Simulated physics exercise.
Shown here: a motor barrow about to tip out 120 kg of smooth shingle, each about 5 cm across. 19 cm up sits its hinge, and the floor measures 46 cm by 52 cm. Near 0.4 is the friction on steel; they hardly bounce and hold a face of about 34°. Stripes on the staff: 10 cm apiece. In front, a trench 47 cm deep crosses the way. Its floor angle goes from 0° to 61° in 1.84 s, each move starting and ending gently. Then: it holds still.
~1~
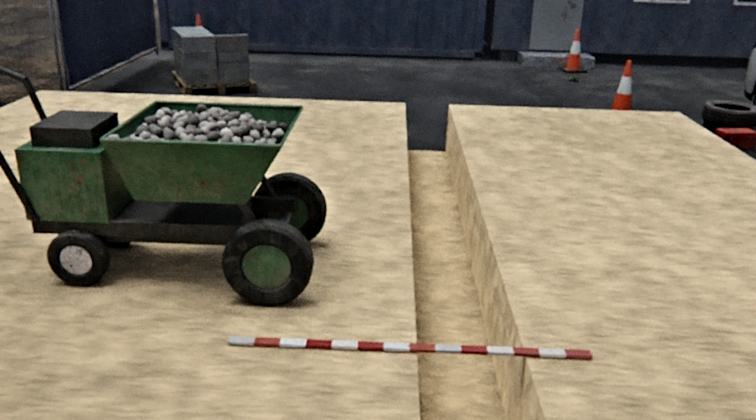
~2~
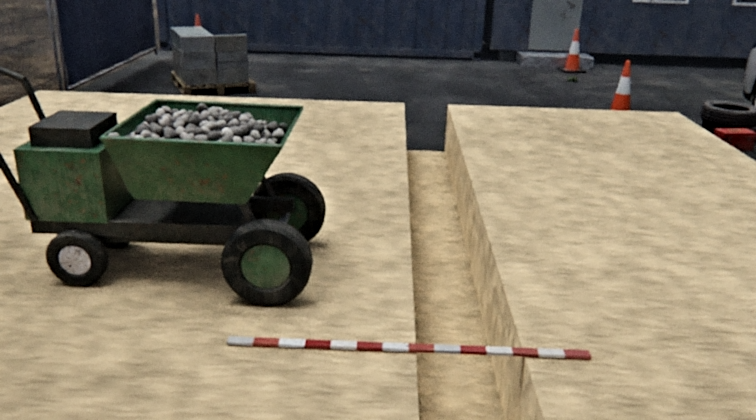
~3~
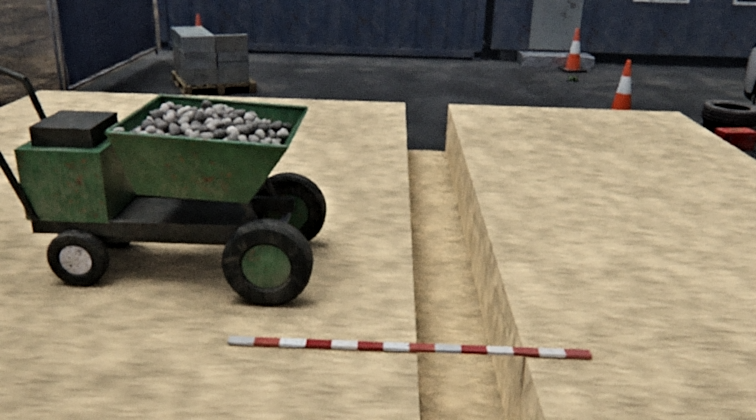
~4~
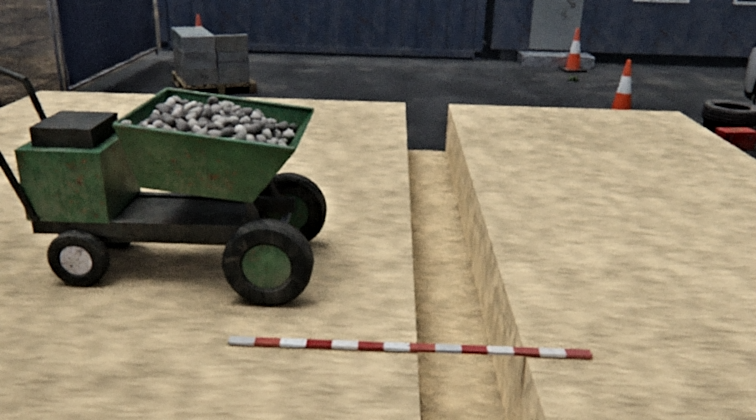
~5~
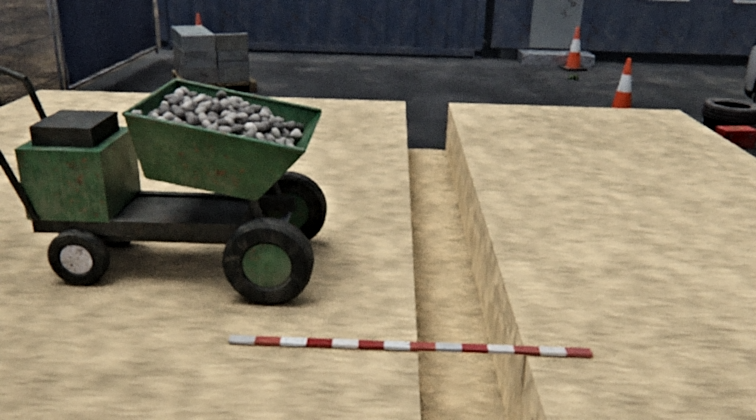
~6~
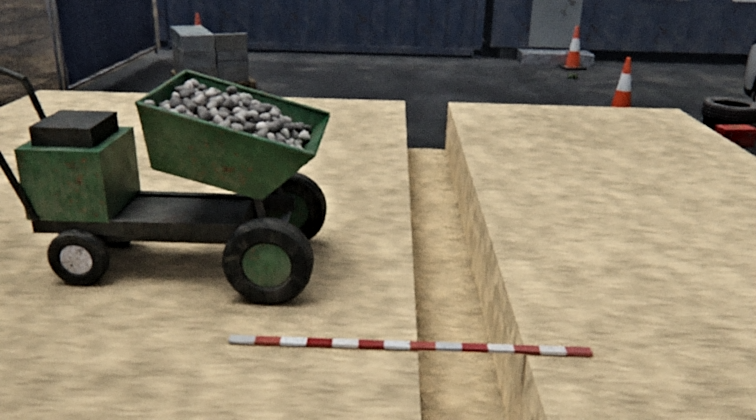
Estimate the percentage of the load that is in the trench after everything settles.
Roughly 67 per cent of the load.
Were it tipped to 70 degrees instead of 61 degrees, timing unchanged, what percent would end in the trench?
Some 100 in a hundred, I'd say.
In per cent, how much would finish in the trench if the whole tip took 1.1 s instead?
Roughly 70% would finish there.
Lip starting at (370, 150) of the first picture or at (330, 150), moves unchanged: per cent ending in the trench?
Roughly 55 in a hundred from the first, 75 in a hundred from the second.
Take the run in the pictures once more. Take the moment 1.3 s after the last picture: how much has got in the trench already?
Some 20 per cent.
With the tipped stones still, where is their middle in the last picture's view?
Middle at around (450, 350), I'd say.
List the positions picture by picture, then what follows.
In the first picture, the skip is at 0°, its lip at (281, 147); the top of the load is at (203, 118).
In the second picture, the skip is at 1°, its lip at (281, 147); the top of the load is at (199, 117).
The third picture shows lip at (287, 148), floor tilted 3°, highest stones at (203, 114).
The fourth picture shows lip at (295, 150), floor tilted 6°, highest stones at (191, 109).
In the fifth picture, the skip is at 10°, its lip at (304, 152); the top of the load is at (189, 101).
The sixth picture shows lip at (315, 156), floor tilted 15°, highest stones at (192, 91).
Then, 0.8 s after the last picture the floor is at 51°, 99 % in the skip, 1 % short of the trench; the foremost stones are at (391, 187).
Then, 1.3 s after the last picture the floor is at 61°, 72 % in the skip, 8 % short of the trench, 21 % in the trench; the foremost stones are at (489, 361).
Then, 1.7 s after the last picture the floor is at 61°, 51 % in the skip, 10 % short of the trench, 39 % in the trench; the foremost stones are at (490, 354).
Then, 3.6 s after the last picture the floor is at 61°, 24 % in the skip, 9 % short of the trench, 67 % in the trench; the foremost stones are at (495, 367).
